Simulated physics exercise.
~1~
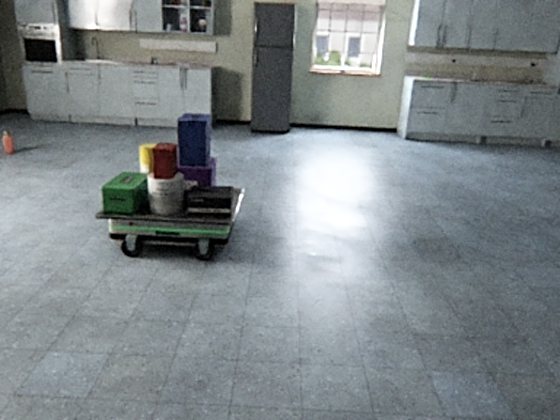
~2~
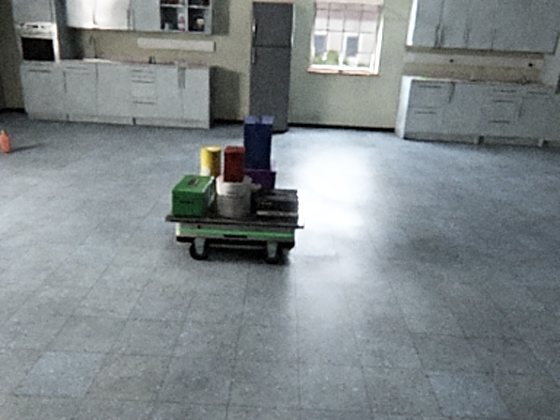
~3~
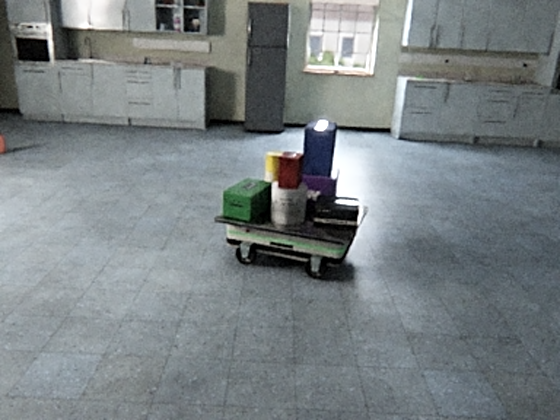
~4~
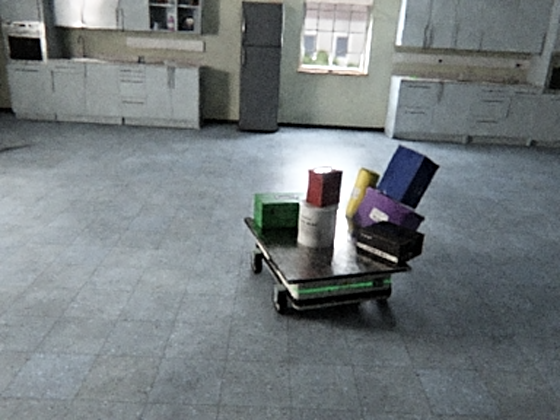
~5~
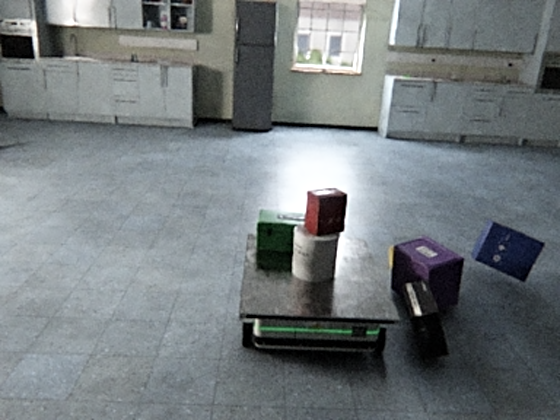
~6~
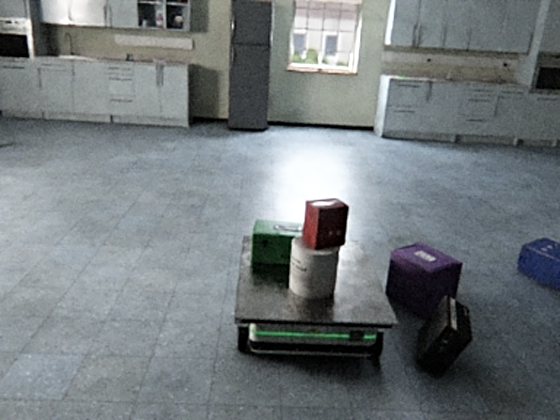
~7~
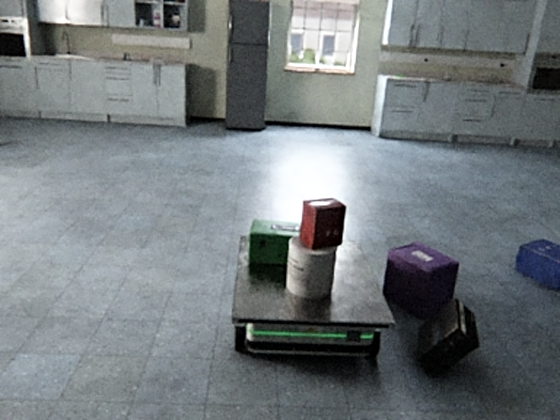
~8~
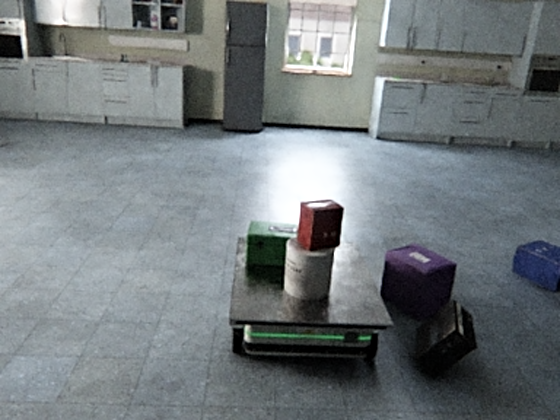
Flat cart turning sharply and stopping, spilling purple, yellow, black and blue items while red box, white pail and green toolbox stay aboard.
